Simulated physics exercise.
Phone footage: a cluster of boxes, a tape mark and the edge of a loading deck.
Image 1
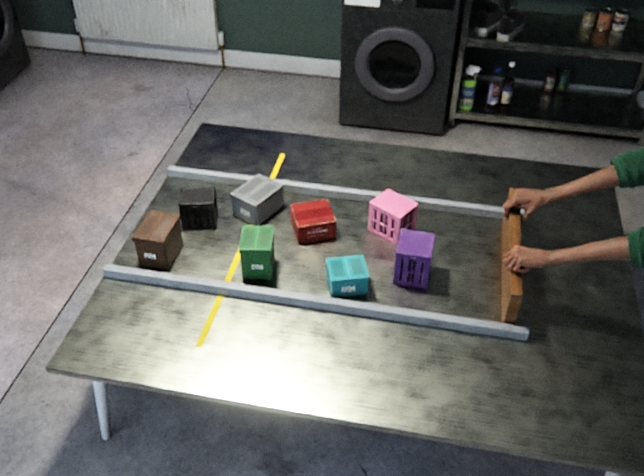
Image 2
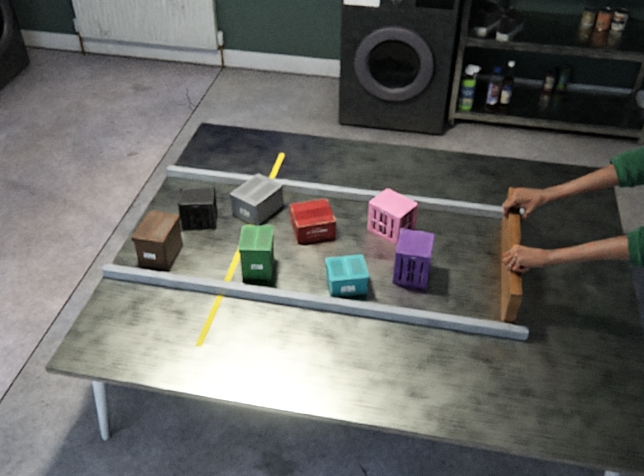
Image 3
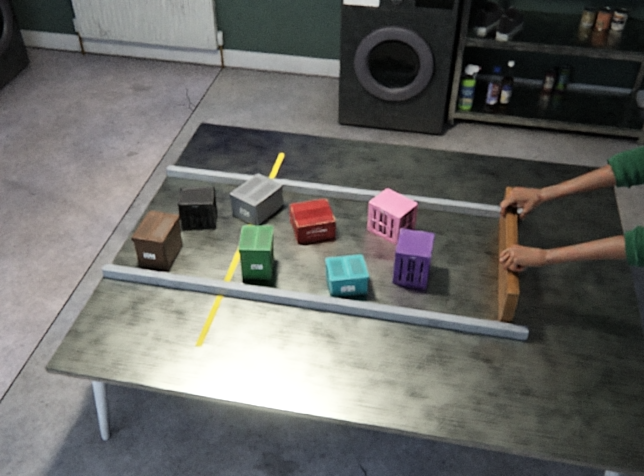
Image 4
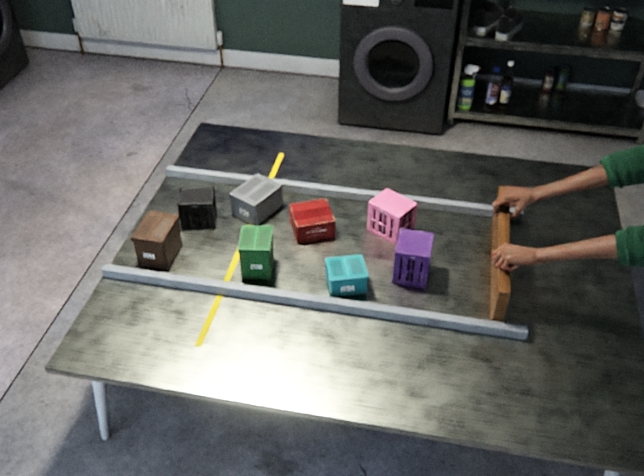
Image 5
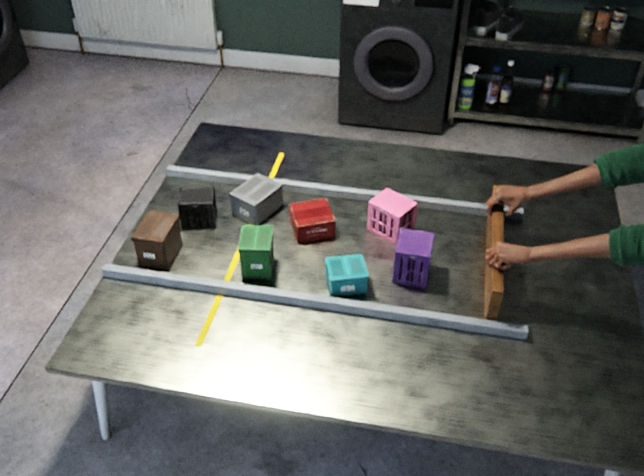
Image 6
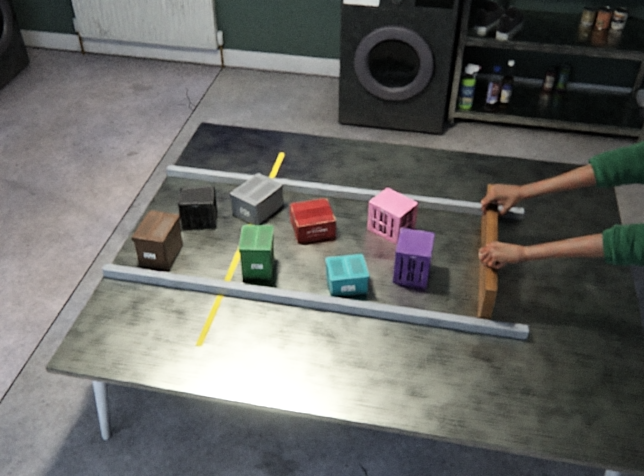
On a dark table between two rails, a pair of hands slid a wooden plank slowly a short way left toward a cluster of colourful boxes, which stayed still around a yellow tape line.
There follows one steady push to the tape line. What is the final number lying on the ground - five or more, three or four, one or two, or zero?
It ends at zero.
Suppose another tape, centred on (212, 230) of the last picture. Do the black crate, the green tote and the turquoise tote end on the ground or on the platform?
The black crate goes over; the green tote stays on; the turquoise tote is kept.
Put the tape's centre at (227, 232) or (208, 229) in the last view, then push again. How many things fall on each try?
Down on the ground: 0 and 2.
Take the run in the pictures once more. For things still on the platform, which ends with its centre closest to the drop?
Foremost, the black crate.
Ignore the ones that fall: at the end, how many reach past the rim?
The total would be 0.
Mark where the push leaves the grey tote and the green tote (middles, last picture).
Around (220, 186), then around (187, 243).
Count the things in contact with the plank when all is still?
Tally at the end: 3.
Soon after, none off yet; brown tote at rest near (159, 241); black crate at rest near (198, 208); grey tote at rest near (257, 200).
After that, none off yet; brown tote at rest near (159, 241); black crate moving near (195, 208); grey tote displaced about its own width near (230, 189).
In the end, the number that fall off is zero.
